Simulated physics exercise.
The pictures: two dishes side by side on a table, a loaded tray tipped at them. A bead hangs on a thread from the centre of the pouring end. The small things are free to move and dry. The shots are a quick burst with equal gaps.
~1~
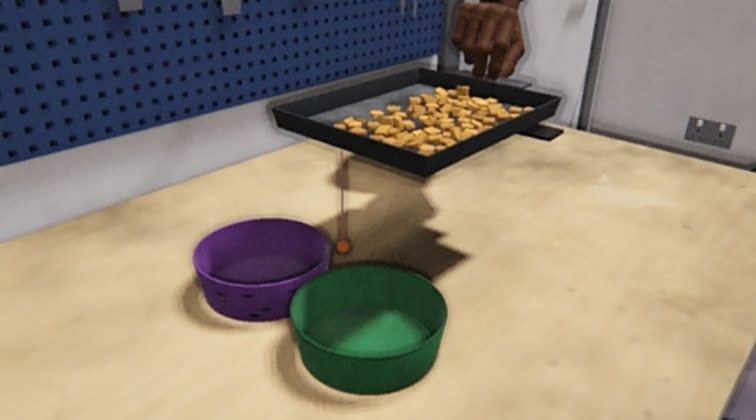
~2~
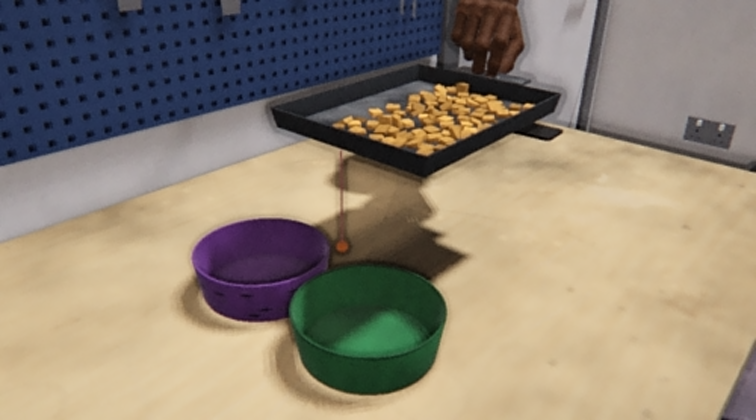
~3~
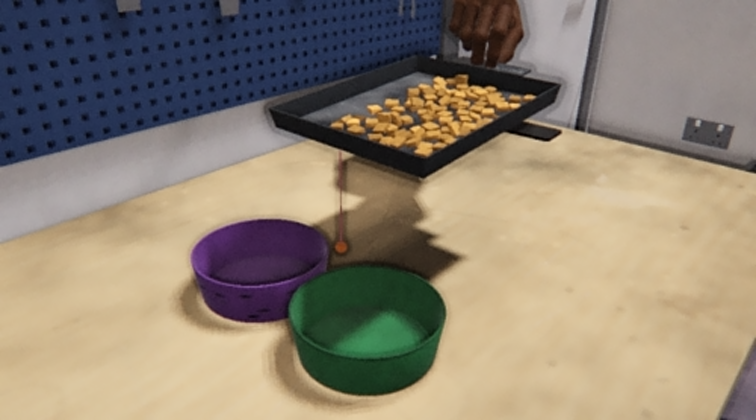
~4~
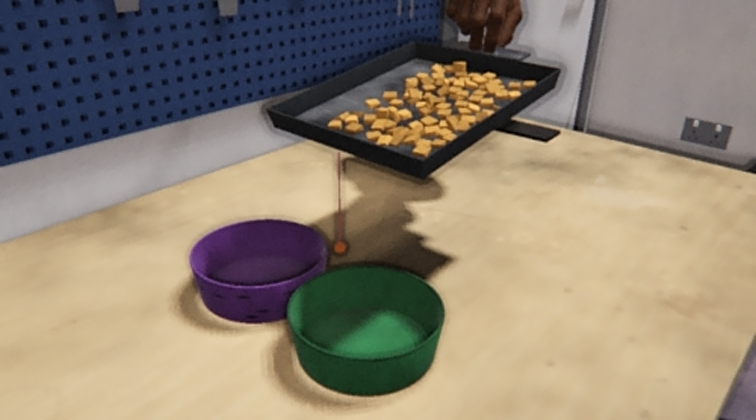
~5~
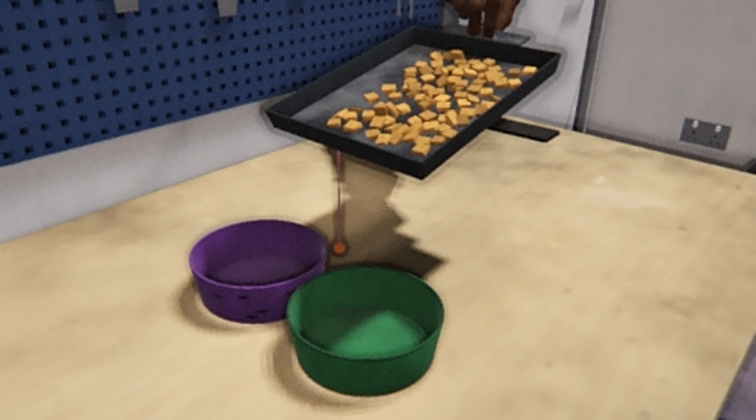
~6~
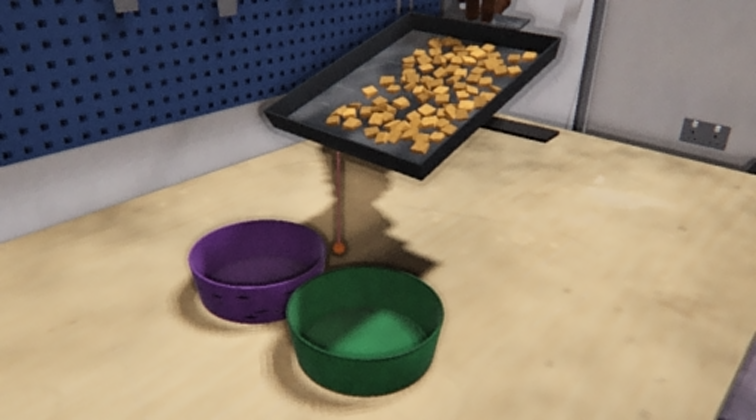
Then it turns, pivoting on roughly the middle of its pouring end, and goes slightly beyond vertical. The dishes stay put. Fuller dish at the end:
Right.
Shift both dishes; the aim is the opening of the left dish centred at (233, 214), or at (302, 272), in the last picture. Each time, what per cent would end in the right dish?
The first gives 40 %, the second 30 %.
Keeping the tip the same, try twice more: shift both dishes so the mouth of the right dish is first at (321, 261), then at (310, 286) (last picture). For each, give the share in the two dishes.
You'd see roughly 40 per cent first and roughly 80 per cent second.
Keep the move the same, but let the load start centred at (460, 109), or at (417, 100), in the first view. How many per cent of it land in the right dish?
Near 70 % and 40 %.
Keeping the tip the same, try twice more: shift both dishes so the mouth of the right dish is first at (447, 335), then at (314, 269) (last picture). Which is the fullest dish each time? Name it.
In order of the tries: The dish on the left side, then the dish on the right side.
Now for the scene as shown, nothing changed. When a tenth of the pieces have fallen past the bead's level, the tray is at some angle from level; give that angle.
110°.
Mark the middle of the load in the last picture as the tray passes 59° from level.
I'd mark it close to (368, 117).
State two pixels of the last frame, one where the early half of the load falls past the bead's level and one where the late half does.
Roughly at (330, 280) first, and then at (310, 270).
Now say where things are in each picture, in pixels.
The first picture shows corners of the pouring end at (277, 107) and (427, 154), level; middle of the load at (442, 117), cereal squares; left dish at (208, 293); right dish at (313, 362); bead on its thread at (343, 247).
The second picture shows corners of the pouring end at (276, 107) and (426, 154), level; middle of the load at (442, 115).
The third picture shows corners of the pouring end at (274, 108) and (424, 155), tipped barely, level across its low end; middle of the load at (441, 110).
The fourth picture shows corners of the pouring end at (272, 108) and (422, 157), tipped a little, level across its low end; middle of the load at (439, 102).
The fifth picture shows corners of the pouring end at (270, 109) and (420, 159), tipped a little, level across its low end; middle of the load at (438, 93).
The sixth picture shows corners of the pouring end at (268, 109) and (419, 160), tipped clearly, level across its low end; middle of the load at (437, 84); left dish at (204, 295); right dish at (310, 363).
Soon after the last picture, tray tipped steeply; nearly all on the tray; a stray few in the air.
A little later, tray tipped right over; nearly all on the tray; a stray few in the right dish; a stray few in the left dish.
Later still, tray tipped past a quarter turn; about two thirds in the right dish; about a third in the left dish; a small part outside both.
At rest, tray tipped past a quarter turn; about two thirds in the right dish; about a third in the left dish; a small part outside both.
